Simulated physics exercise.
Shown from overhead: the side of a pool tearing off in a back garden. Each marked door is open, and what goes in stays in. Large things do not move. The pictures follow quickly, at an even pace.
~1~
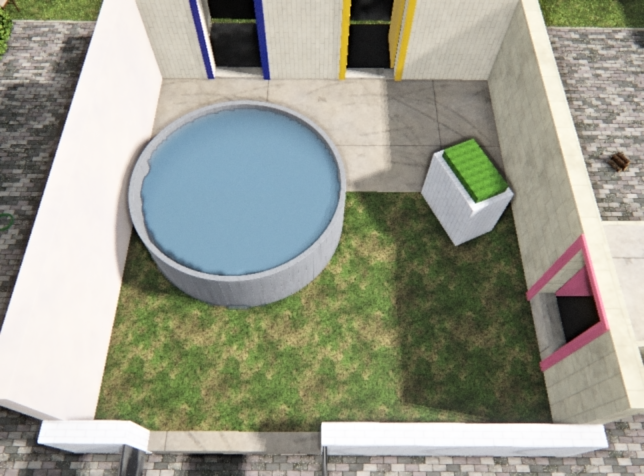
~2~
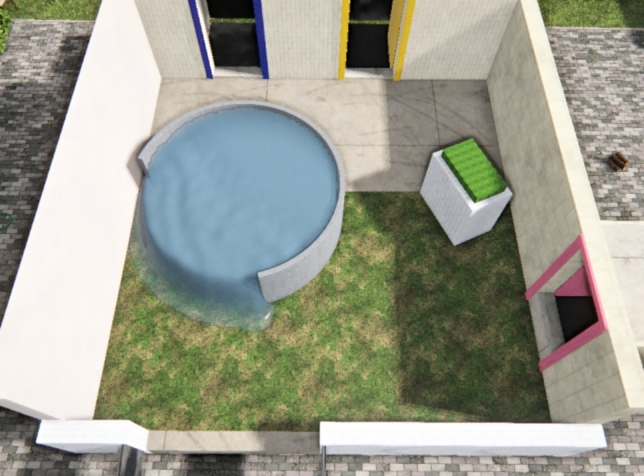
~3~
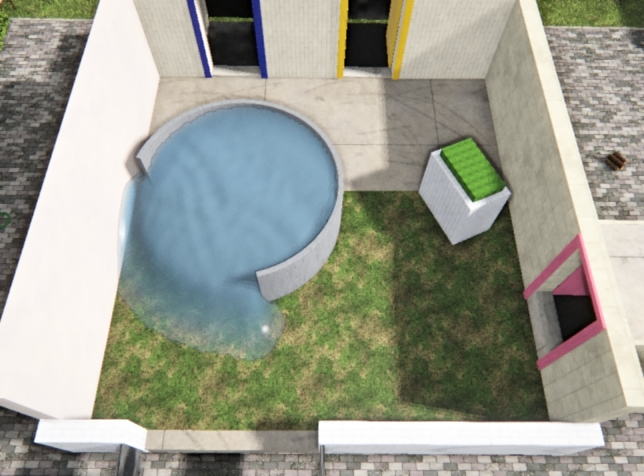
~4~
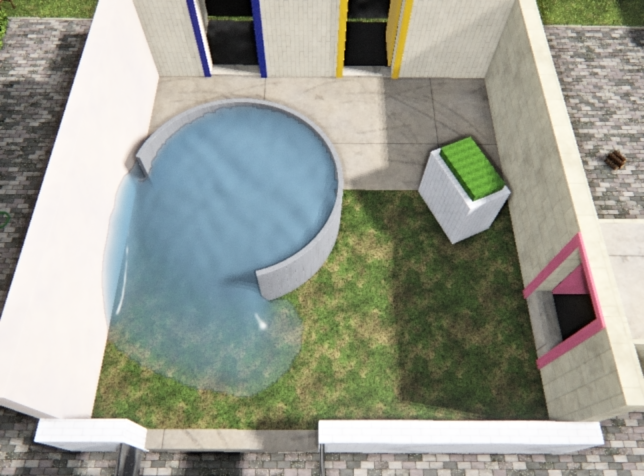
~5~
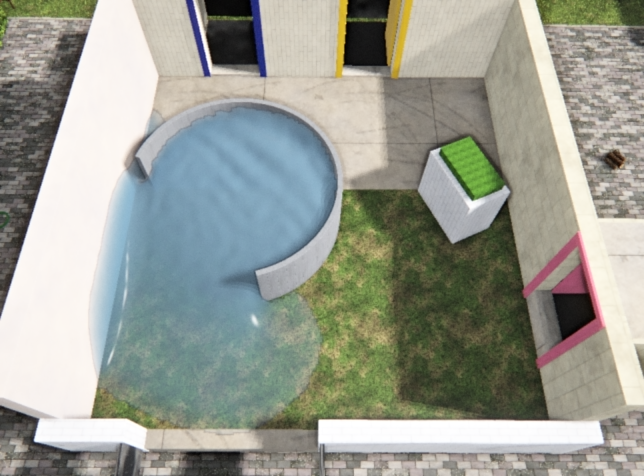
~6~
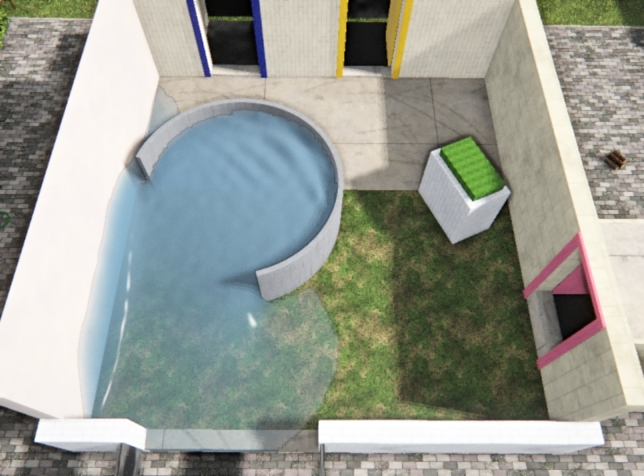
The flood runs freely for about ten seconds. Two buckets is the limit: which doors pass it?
The pink door does not surpass two buckets. The yellow door does not surpass two buckets. The blue door surpasses two buckets.
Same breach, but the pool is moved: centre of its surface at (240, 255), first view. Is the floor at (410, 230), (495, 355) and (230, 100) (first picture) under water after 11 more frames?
I'd say still dry for the first, still dry for the second and swamped for the third.
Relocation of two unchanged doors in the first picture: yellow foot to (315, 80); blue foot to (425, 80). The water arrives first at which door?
I'd go with the yellow door.
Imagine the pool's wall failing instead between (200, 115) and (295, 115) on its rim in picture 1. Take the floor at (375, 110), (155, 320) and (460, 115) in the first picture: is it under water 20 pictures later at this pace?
Respectively: Drenched, drenched and drenched.
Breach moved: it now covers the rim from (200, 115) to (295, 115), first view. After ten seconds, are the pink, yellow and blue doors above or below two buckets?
Result: Pink remains beneath it; yellow goes past the limit; blue goes past the limit.
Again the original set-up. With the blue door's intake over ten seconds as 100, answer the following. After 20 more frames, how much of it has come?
Around 75 percent.
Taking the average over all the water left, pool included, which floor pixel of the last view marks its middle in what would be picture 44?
Somewhere around (281, 257) in the last view.
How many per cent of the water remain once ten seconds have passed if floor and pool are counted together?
Roughly 46 parts in a hundred.
A moment on, water covers 35 % of the floor; the pink door not reached, the yellow door not reached, the blue door wet at the sill, nothing in.
Next, water covers 40 % of the floor; the pink door not reached, the yellow door not reached, the blue door over two buckets in.
Then, water covers 65 % of the floor; the pink door not reached, the yellow door wet at the sill, nothing in, the blue door over two buckets in.
Later, water covers 95 % of the floor; the pink door wet at the sill, nothing in, the yellow door wet at the sill, nothing in, the blue door over two buckets in.
In the end, water covers 95 % of the floor; the pink door wet at the sill, nothing in, the yellow door wet at the sill, nothing in, the blue door over two buckets in.
